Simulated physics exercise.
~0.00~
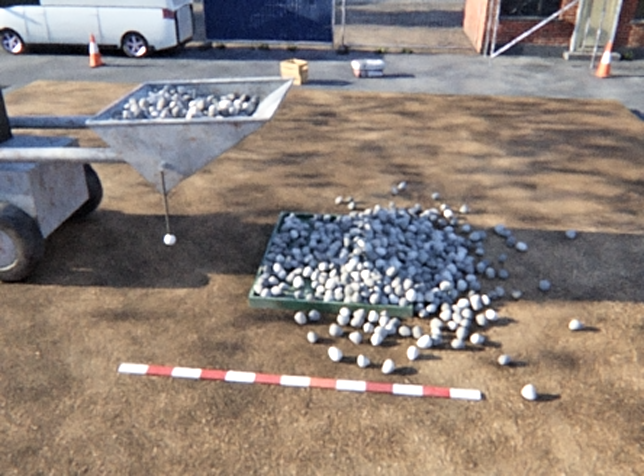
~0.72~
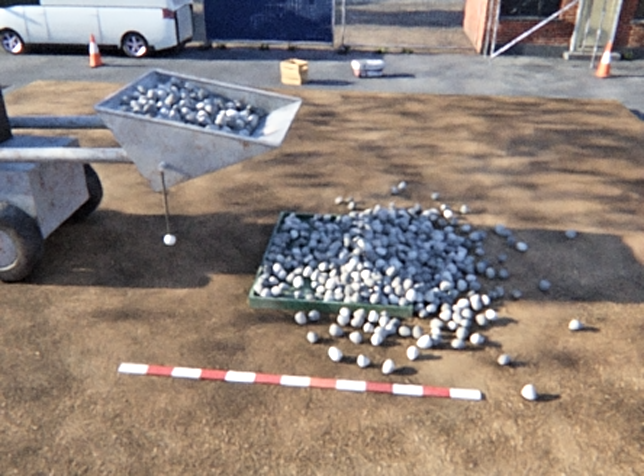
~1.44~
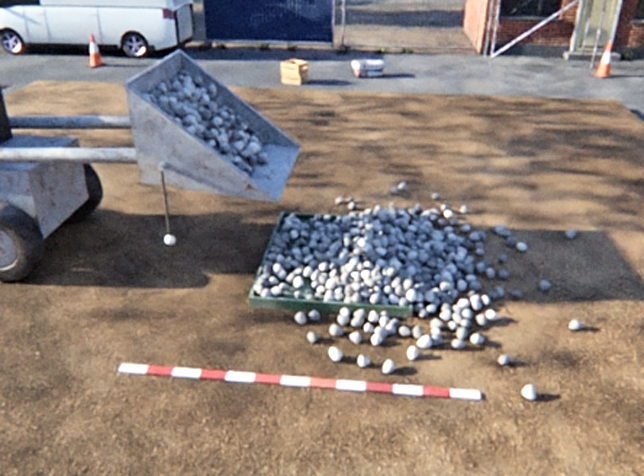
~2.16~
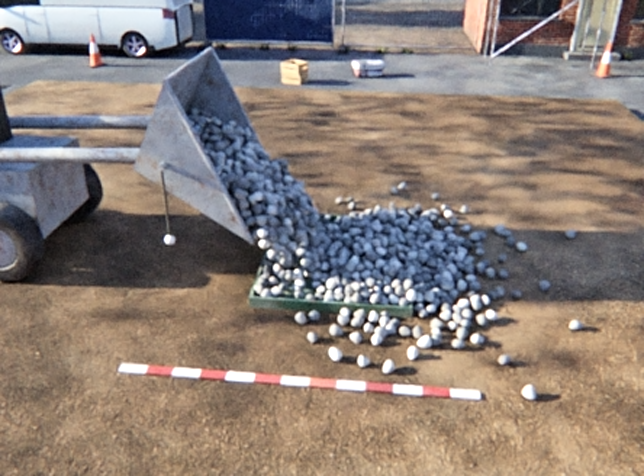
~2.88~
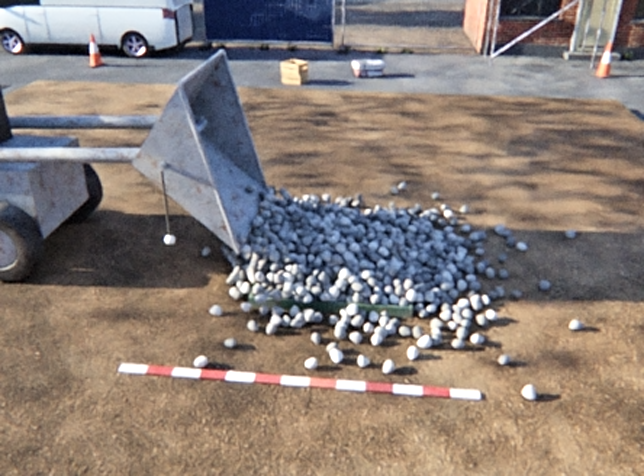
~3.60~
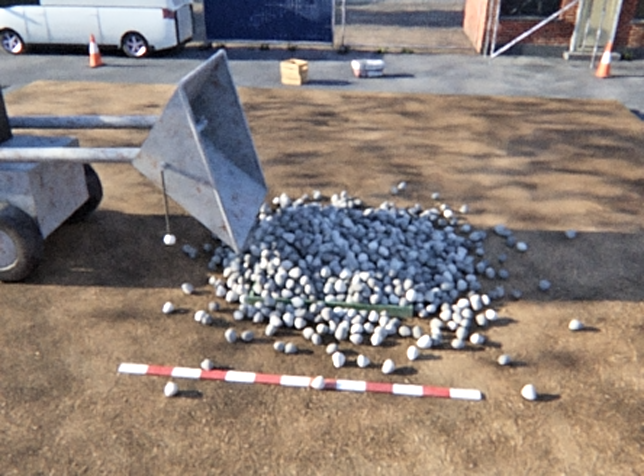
To begin with, a metal bucket full of round grey stones is held out on the arms of a loader at the left, beside a low green bin already buried under an earlier heap. The bucket tips forward to the right, and its stones slide toward the lower edge. As it tilts more steeply, they pour out in a thick stream onto the near left part of the heap. The bucket empties and stays steeply tipped, while stones spread and roll toward the red and white rod on the ground. Finally, a wider pile nearly hides the bin, with a few stones lying at and just past the rod.
